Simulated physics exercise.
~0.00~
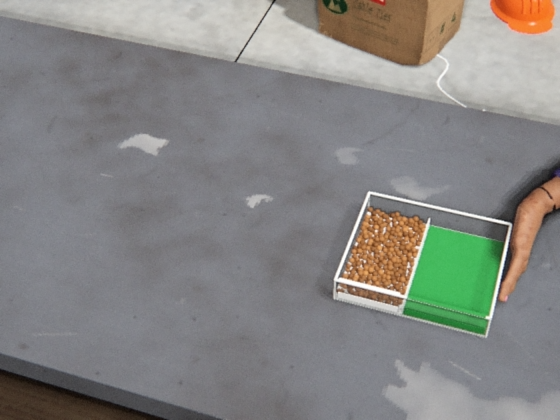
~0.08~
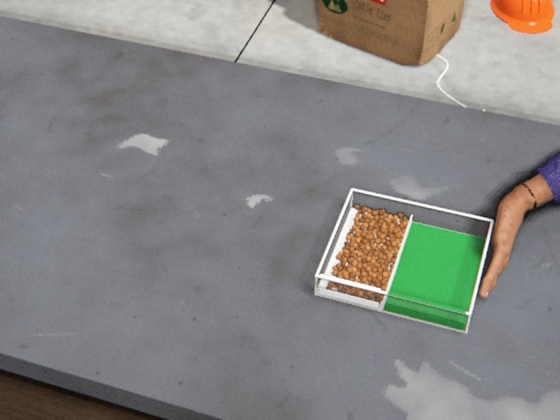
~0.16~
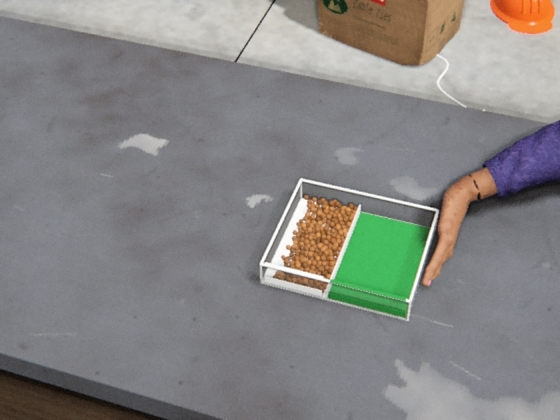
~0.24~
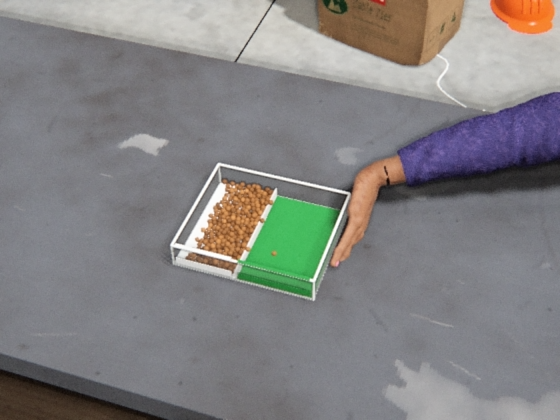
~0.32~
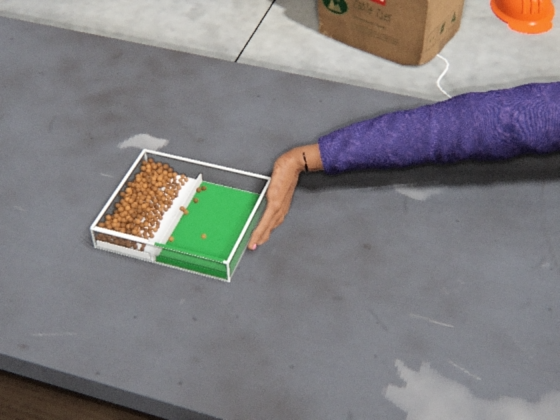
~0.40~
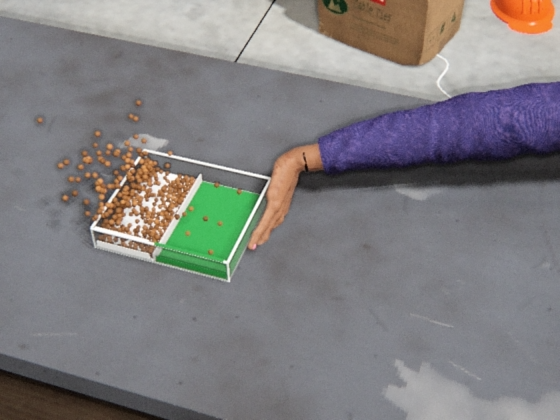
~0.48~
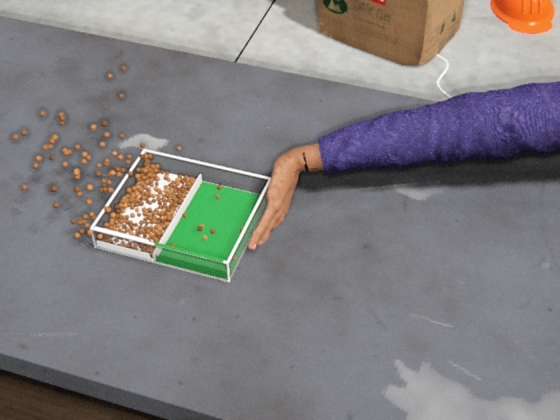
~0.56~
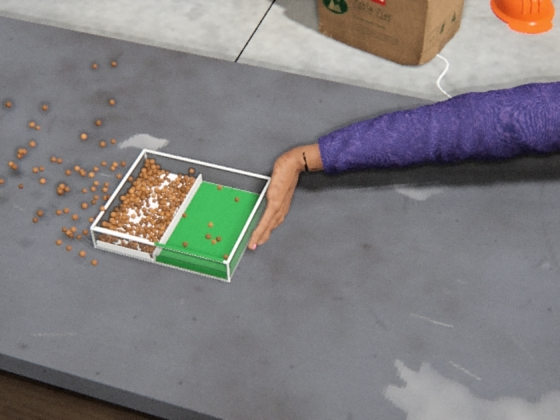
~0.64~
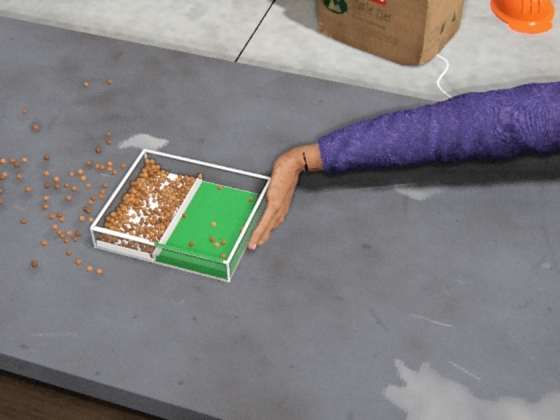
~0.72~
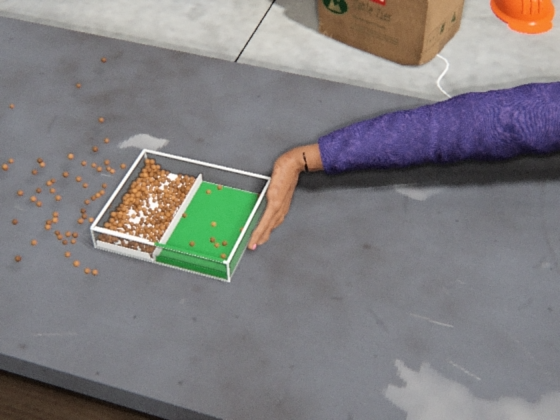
On a grey slab, a hand sliding a divided tray left and stopping abruptly, some brown balls spilling out while most stay inside.
